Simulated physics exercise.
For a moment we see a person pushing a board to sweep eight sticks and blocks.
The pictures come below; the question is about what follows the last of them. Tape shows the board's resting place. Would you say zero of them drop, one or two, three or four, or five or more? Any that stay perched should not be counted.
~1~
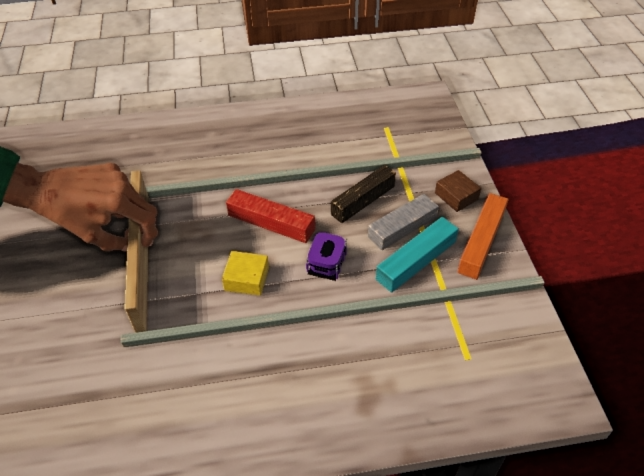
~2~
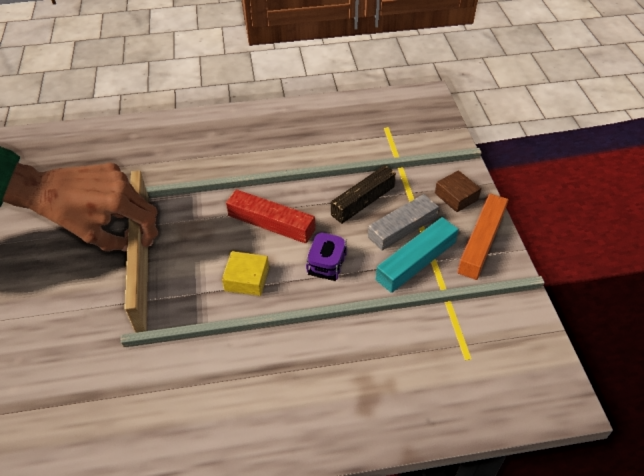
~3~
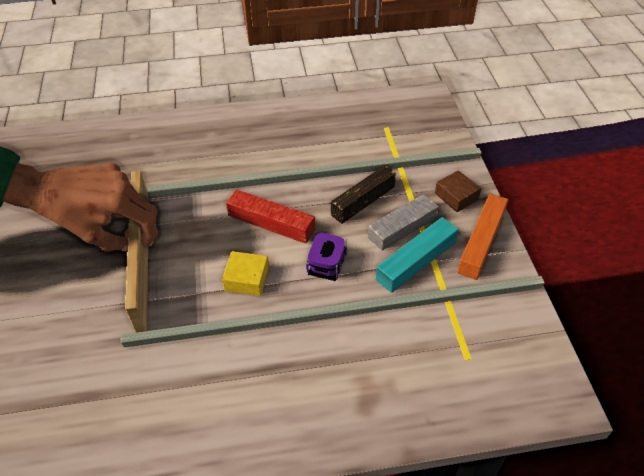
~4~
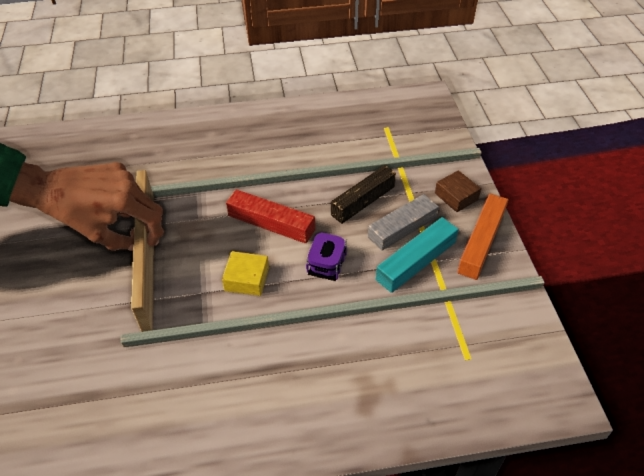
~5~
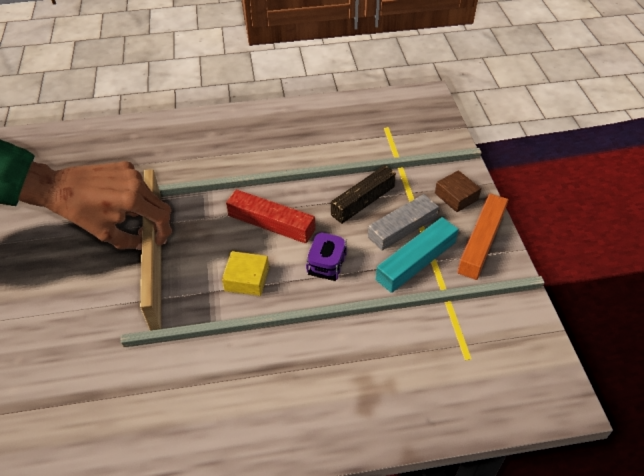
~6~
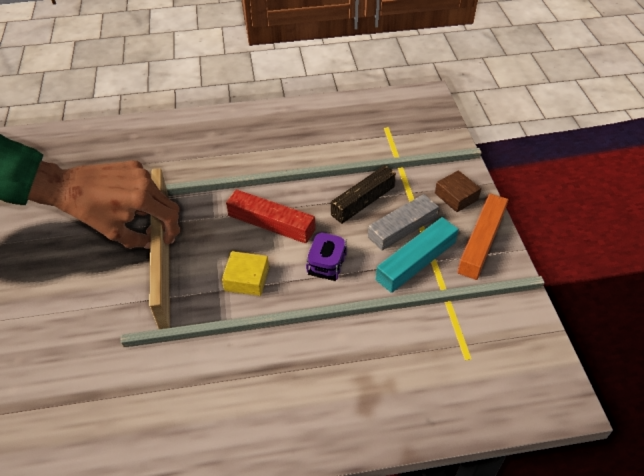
I'd go with one or two.
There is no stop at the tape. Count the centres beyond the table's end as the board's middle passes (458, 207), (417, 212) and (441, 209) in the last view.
5, 2 and 4.
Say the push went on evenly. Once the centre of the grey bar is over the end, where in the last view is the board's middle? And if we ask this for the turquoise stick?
Roughly at (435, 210) and roughly at (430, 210).
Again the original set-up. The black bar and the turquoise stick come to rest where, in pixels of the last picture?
The first comes to rest at (475, 178), and the second at (518, 238).
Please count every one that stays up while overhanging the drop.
Overhang count: 3.
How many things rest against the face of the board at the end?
The answer is 2.
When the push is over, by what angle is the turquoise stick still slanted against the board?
About 20 degrees.
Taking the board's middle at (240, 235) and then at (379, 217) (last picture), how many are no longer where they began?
So far 2, and 8 at the second.
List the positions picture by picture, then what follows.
The first picture shows orange bar (484, 235); brown block (458, 191); turquoise stick (418, 254); board (138, 247); tape (421, 226).
The second picture shows brown block (458, 191); purple case (327, 257).
The third picture shows turquoise stick (418, 254); grey bar (403, 222).
The fourth picture shows orange bar (484, 235); yellow block (246, 273).
The fifth picture shows brown block (458, 191); board (152, 246).
The sixth picture shows orange bar (484, 235); brown block (458, 191); turquoise stick (418, 254); board (160, 245); tape (421, 226).
A little later, none off yet; orange bar at rest near (484, 235); brown block at rest near (458, 191); turquoise stick at rest near (418, 254).
When it is over, the number that fall off is one or two; down, brown block and orange bar.
